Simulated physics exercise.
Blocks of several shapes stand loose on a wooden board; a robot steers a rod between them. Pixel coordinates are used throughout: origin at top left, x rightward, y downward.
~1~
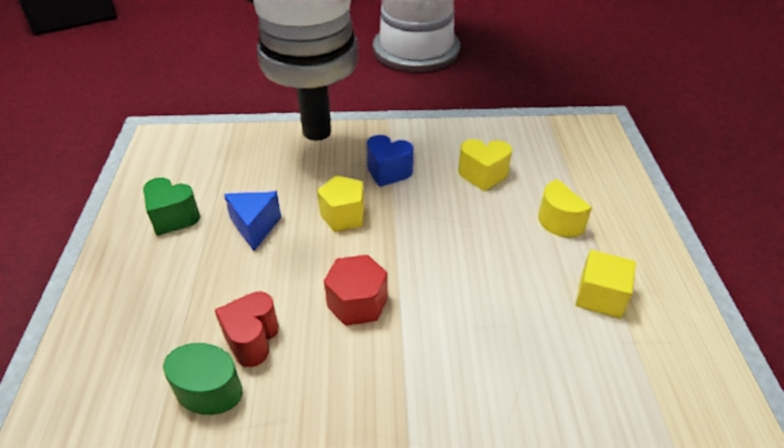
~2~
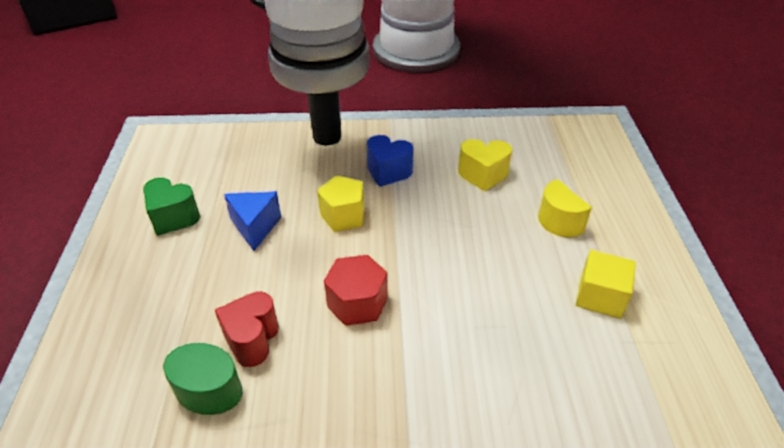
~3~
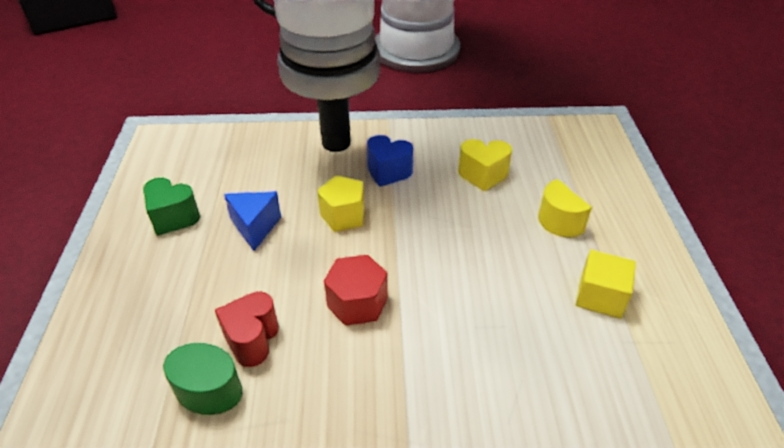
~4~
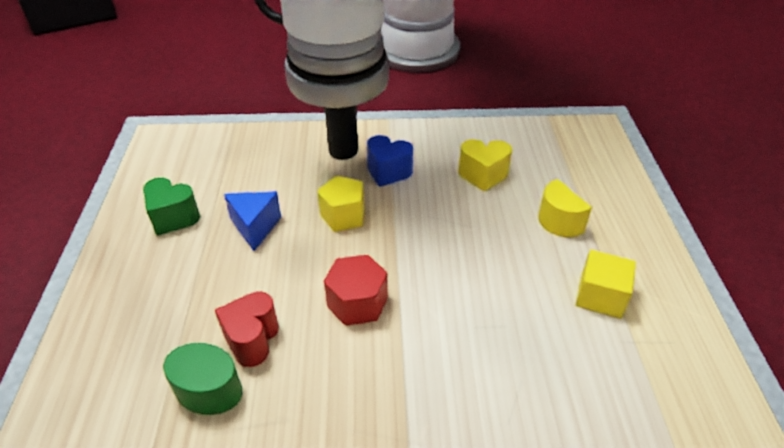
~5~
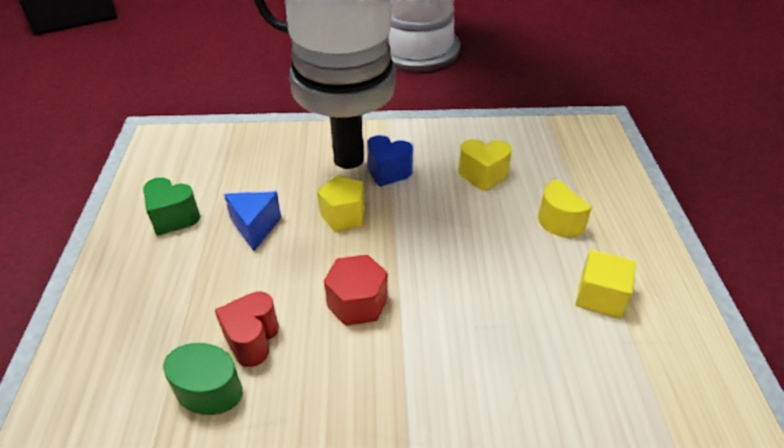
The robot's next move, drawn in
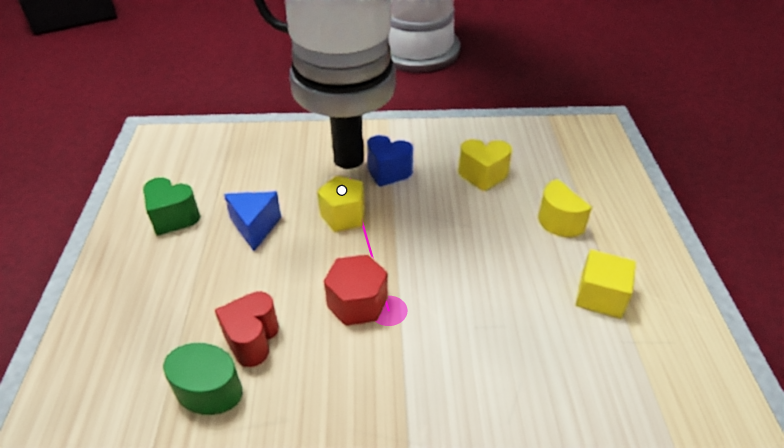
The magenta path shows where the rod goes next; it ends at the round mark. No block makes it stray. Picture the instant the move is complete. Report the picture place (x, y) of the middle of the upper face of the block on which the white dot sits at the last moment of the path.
Roughly at (330, 230).
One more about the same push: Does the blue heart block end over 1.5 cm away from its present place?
I believe not.
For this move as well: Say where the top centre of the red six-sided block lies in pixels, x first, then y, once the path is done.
Its top middle will sit at (347, 309).
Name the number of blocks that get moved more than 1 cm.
Number moved: 2.
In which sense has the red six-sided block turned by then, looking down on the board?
Verdict: Clockwise.
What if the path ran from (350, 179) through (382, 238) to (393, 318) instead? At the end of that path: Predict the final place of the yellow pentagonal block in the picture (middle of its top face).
Answer: (339, 207).
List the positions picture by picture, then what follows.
The first frame shows lower end of the rod at (317, 133), tops of blocks, yellow pentagonal block at (342, 190), red six-sided block at (356, 276), blue heart block at (388, 147).
The second frame shows rod at (327, 138), blocks as before.
The third frame shows rod at (337, 144), blocks as before.
The fourth frame shows rod at (344, 152), blocks as before.
The fifth frame shows rod at (349, 161), yellow pentagonal block at (342, 190), red six-sided block at (356, 276), blue heart block at (388, 147).
The drawn path runs from (350, 179) to (389, 311); the dot is on the yellow pentagonal block.
On the path given first. One third of the way, rod at (360, 199); yellow pentagonal block at (337, 214), turned 20° clockwise.
Two thirds of the way, rod at (373, 242); yellow pentagonal block at (330, 230), turned 55° clockwise.
At the end, rod at (389, 292); yellow pentagonal block at (330, 230), turned 55° clockwise; red six-sided block at (347, 309), turned 55° clockwise; blue heart block not moved.
